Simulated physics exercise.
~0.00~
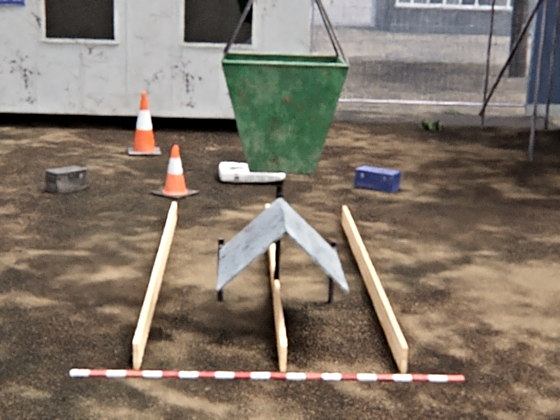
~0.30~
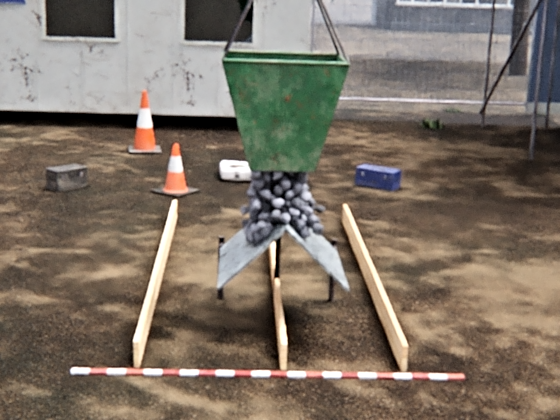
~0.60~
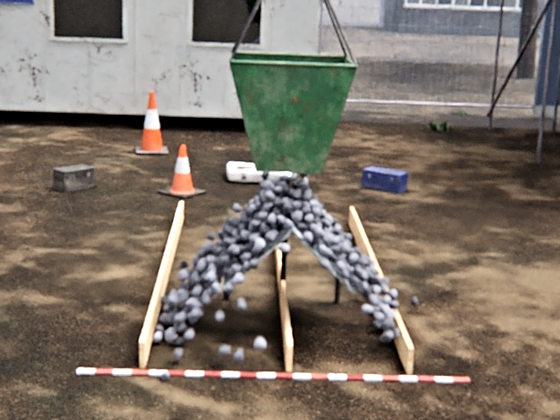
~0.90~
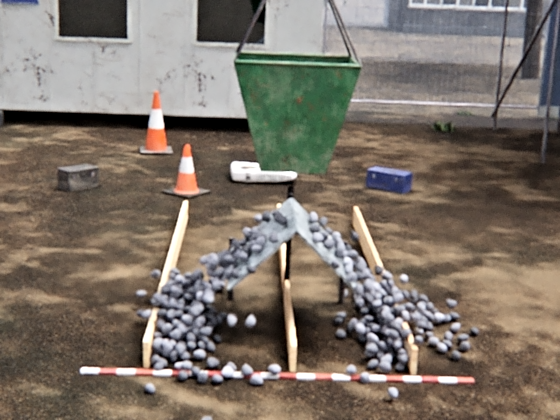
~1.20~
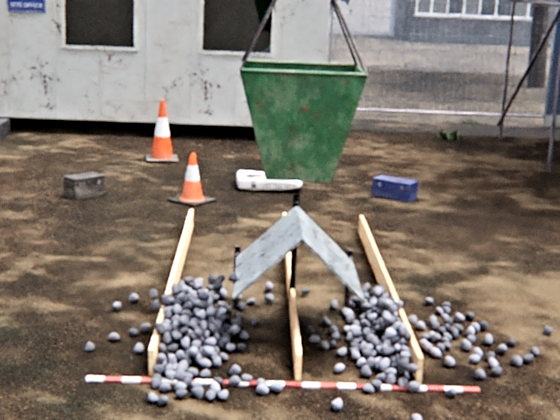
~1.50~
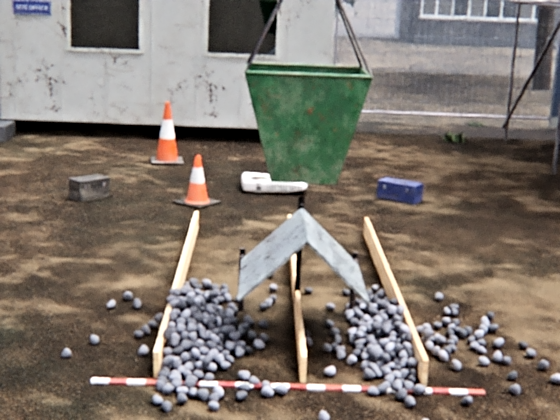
Grey stones dropping from a green skip onto fixed steel slopes, splitting into both board-lined bays, the left pile ending larger.
